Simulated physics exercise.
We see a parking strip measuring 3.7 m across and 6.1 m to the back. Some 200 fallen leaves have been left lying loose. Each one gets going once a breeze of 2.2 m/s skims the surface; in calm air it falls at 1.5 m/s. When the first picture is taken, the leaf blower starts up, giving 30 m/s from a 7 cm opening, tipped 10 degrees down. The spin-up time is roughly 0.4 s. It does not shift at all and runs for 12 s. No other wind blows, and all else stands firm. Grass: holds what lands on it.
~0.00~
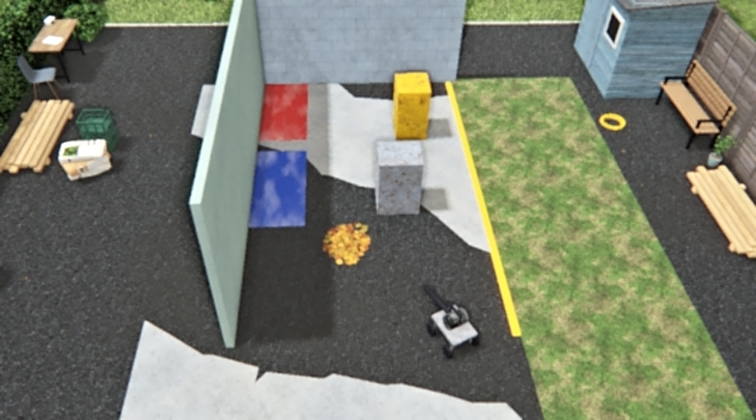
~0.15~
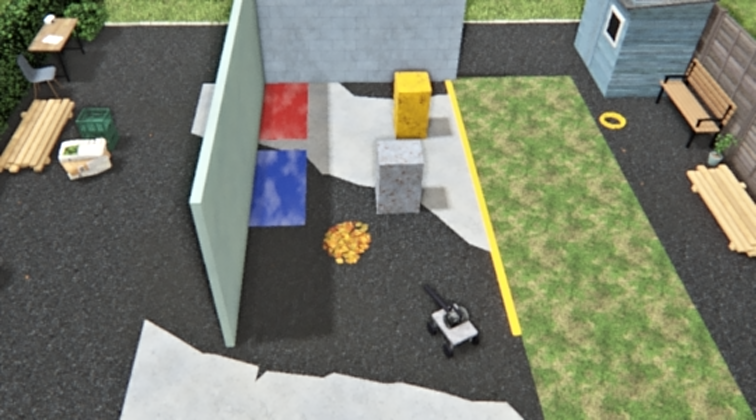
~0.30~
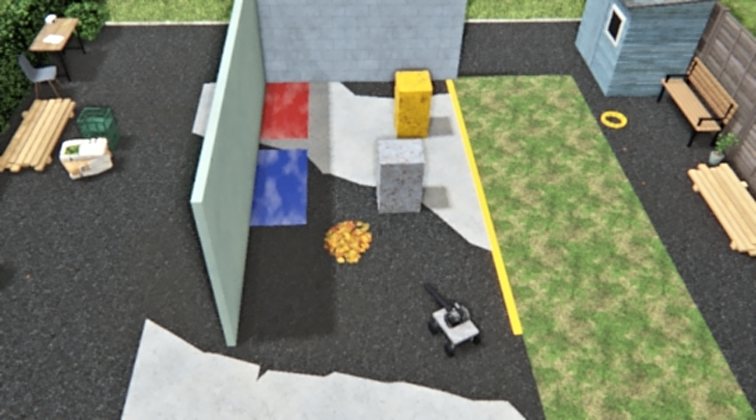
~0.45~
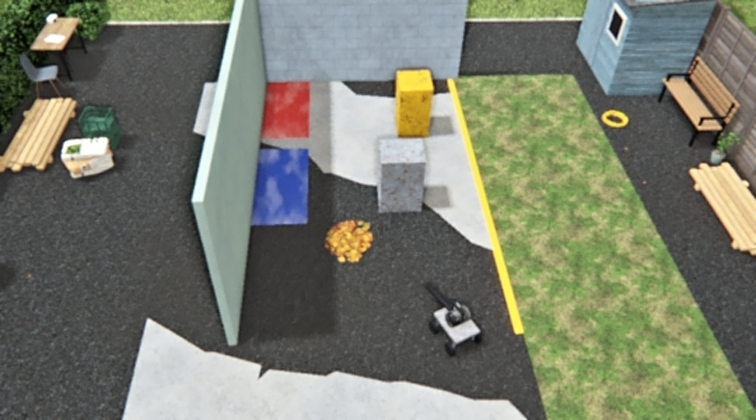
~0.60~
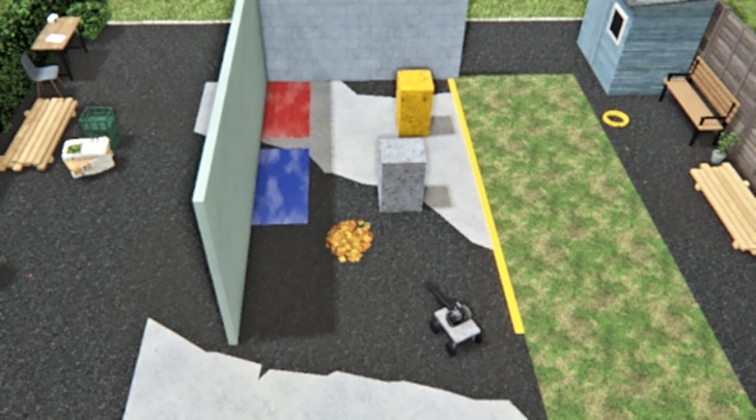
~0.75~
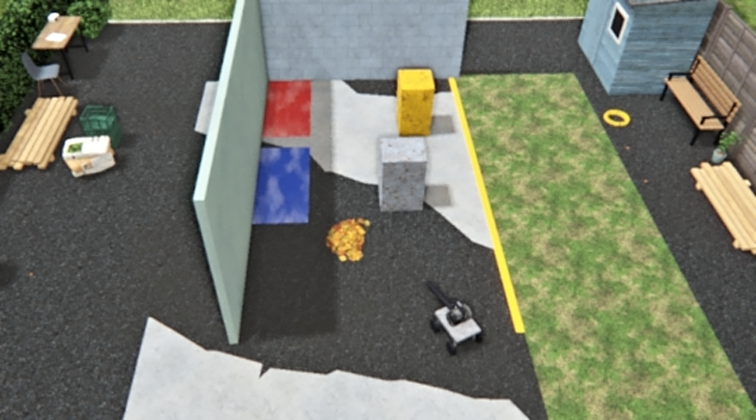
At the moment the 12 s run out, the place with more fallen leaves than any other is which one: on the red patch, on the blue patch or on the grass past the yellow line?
That is the blue one.
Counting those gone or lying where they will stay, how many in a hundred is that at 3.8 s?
Close to 15 % of them.
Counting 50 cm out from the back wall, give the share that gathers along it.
1 per cent.
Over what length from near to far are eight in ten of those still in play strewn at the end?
2.4 m, roughly.
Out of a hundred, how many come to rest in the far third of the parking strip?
10 %.
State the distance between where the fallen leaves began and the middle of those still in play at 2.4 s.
The centre ends up some 1.0 m from the start.
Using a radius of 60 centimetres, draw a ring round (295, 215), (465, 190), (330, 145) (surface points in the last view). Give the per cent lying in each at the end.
Roughly 30 %, 0 % and 0 %, in that order.
After 2.4 s, 0 % are on the grass past the yellow line, 0 % on the red patch and 51 % on the blue patch; the middle of those still in play is near (306, 209); 8 % have settled or left.
After 3.8 s, 0 % are on the grass past the yellow line, 4 % on the red patch and 55 % on the blue patch; the middle of those still in play is near (293, 206); 15 % have settled or left.
After 6.6 s, 0 % are on the grass past the yellow line, 4 % on the red patch and 54 % on the blue patch; the middle of those still in play is near (283, 202); 25 % have settled or left.
After 12.0 s, at the end, 0 % are on the grass past the yellow line, 5 % on the red patch and 54 % on the blue patch; the middle of those still in play is near (284, 197).
